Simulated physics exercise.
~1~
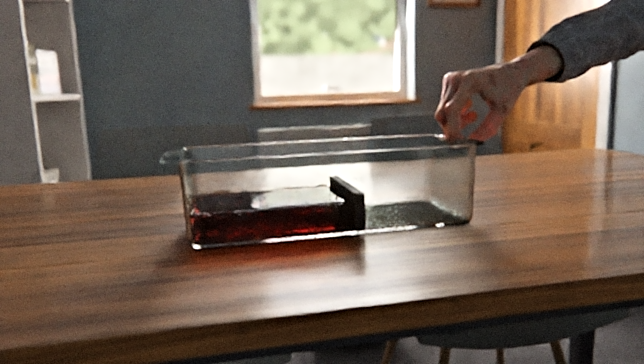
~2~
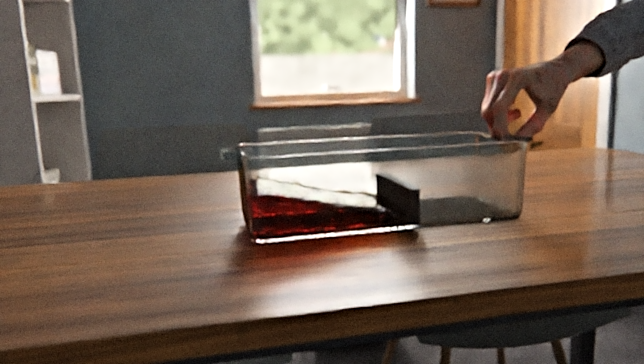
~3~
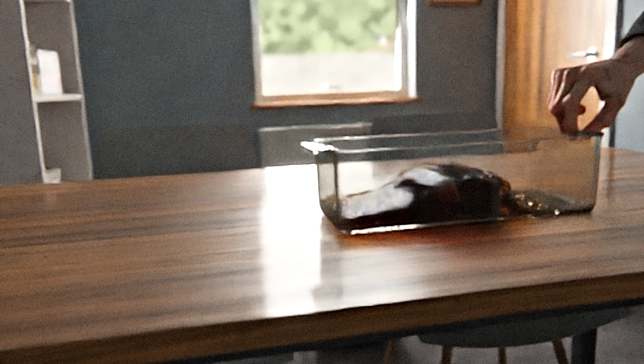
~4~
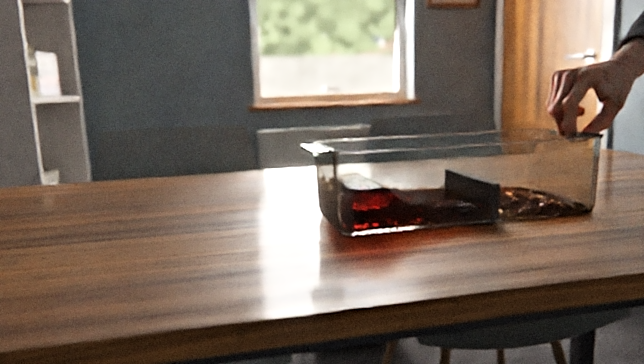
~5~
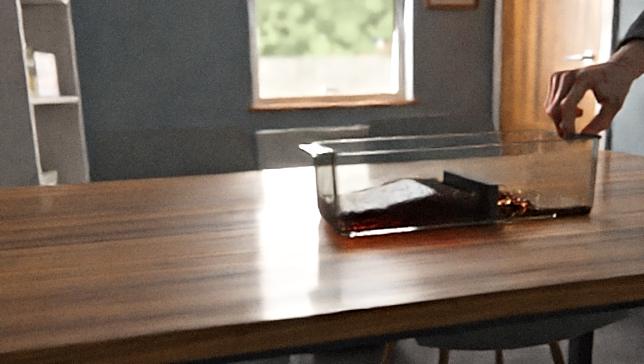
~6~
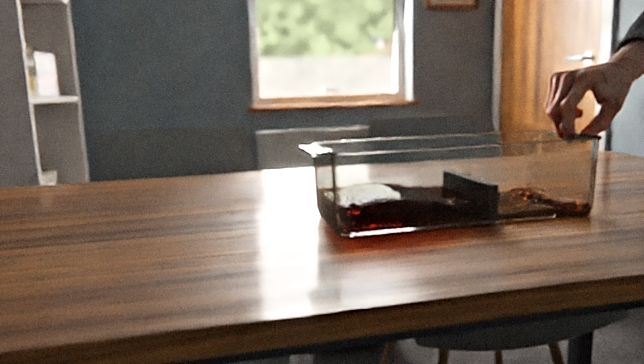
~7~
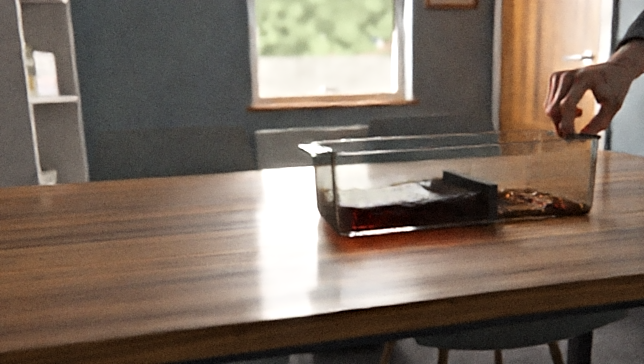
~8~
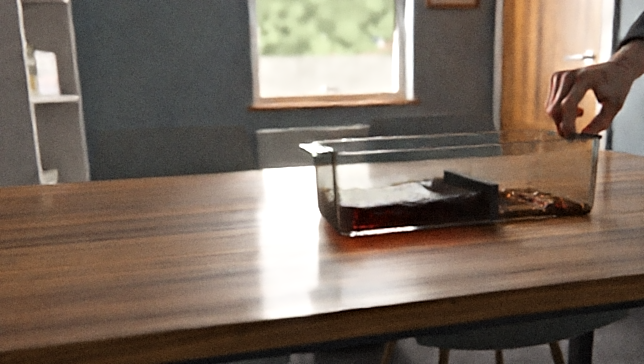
In a dim room with grey walls, a bright window and a wooden door, a slightly swaying view looks across a brown wooden table. A clear, open rectangular box stands on it, dark red liquid filling the part left of a short black divider, while a hand grips the right end. The hand pulls the box to the right, and the liquid tilts up toward its left end. As the box stops, the liquid surges right in a dark hump over the divider, and some spills into the right part. The rest rocks back and forth and calms, leaving most on the left, a shallow layer on the right, and the hand still holding the box.
